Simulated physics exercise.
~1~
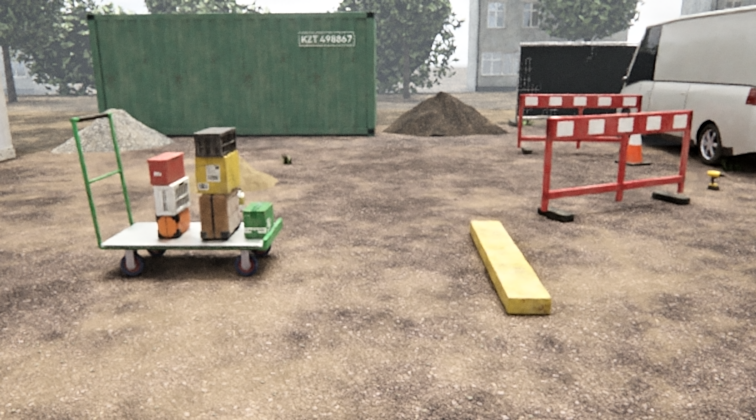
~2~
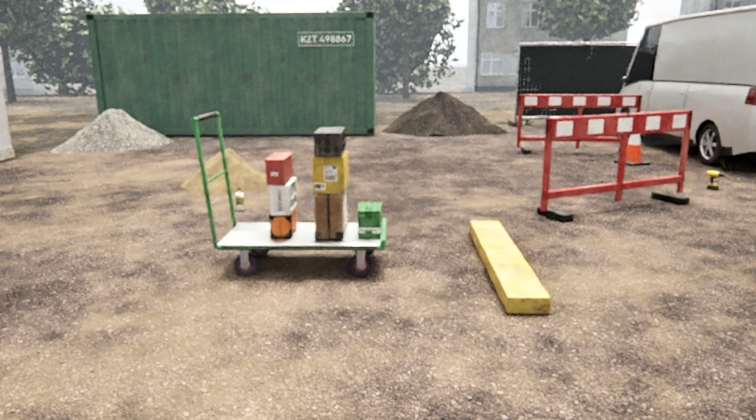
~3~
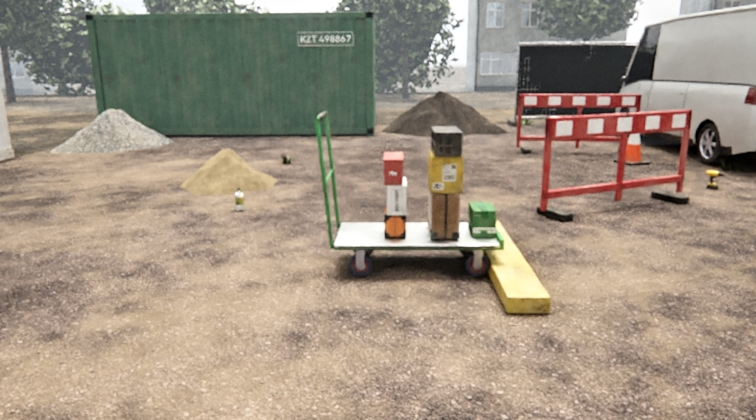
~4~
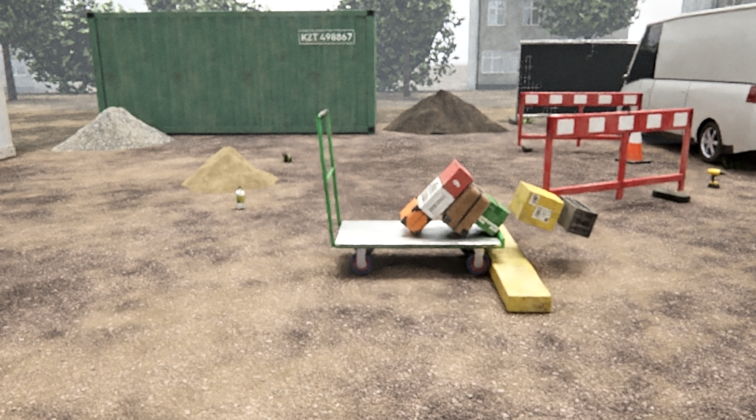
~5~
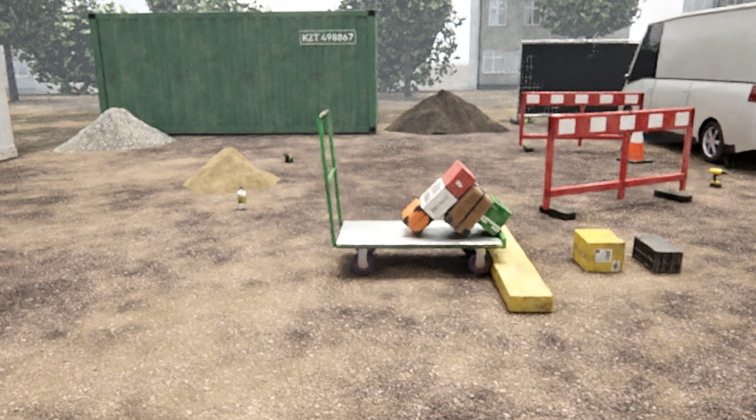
In a gravel yard with a green container and red-and-white barriers, a platform trolley stacked with boxes rolls right and stops at a yellow beam. The stacks topple forward; a yellow box and a black crate land on the ground beyond, while the others rest on the deck, several leaning.
